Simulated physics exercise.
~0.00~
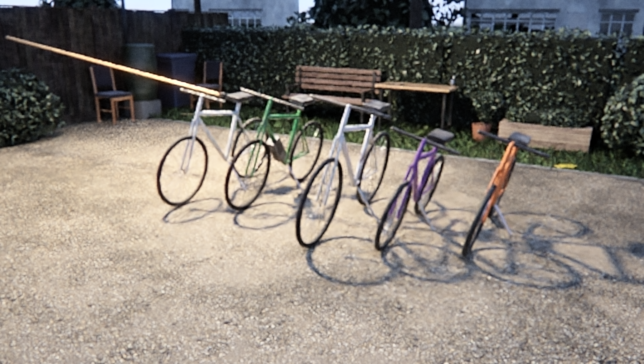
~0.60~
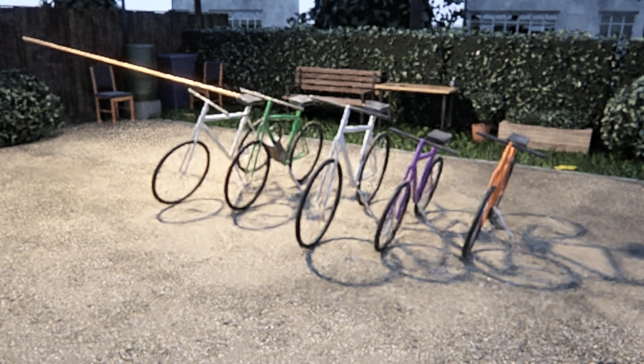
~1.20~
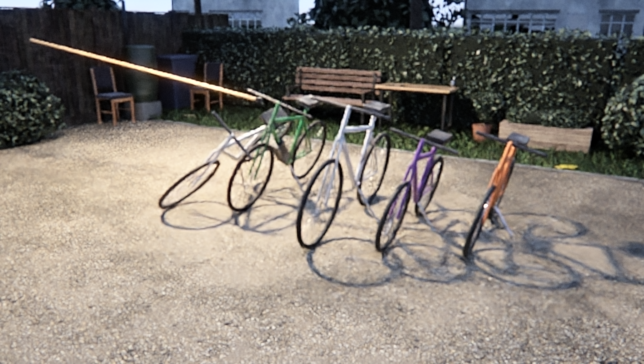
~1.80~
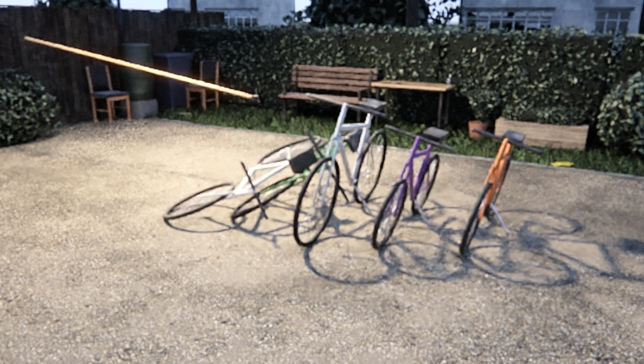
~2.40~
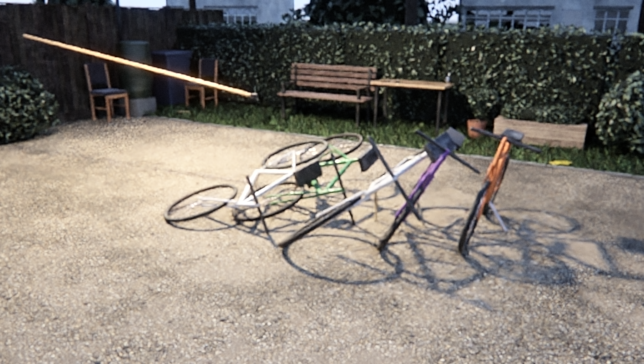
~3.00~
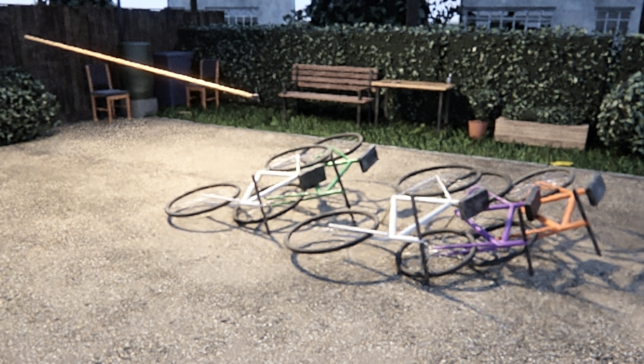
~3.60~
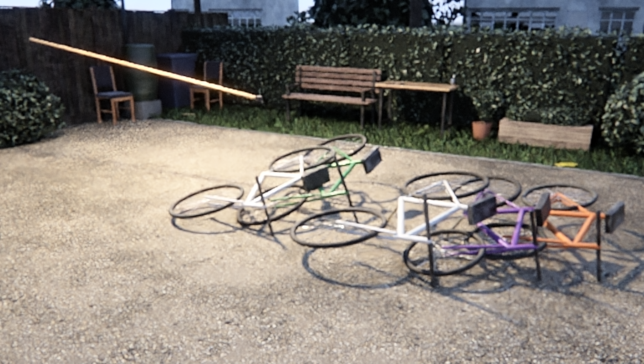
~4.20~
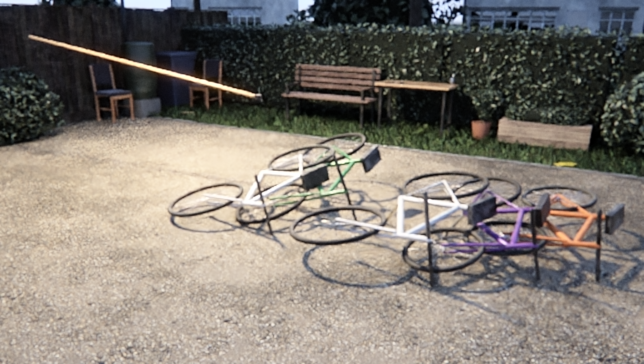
On a gravel yard by a hedge, a pole nudges one of five parked bicycles and all topple rightward, ending flat.
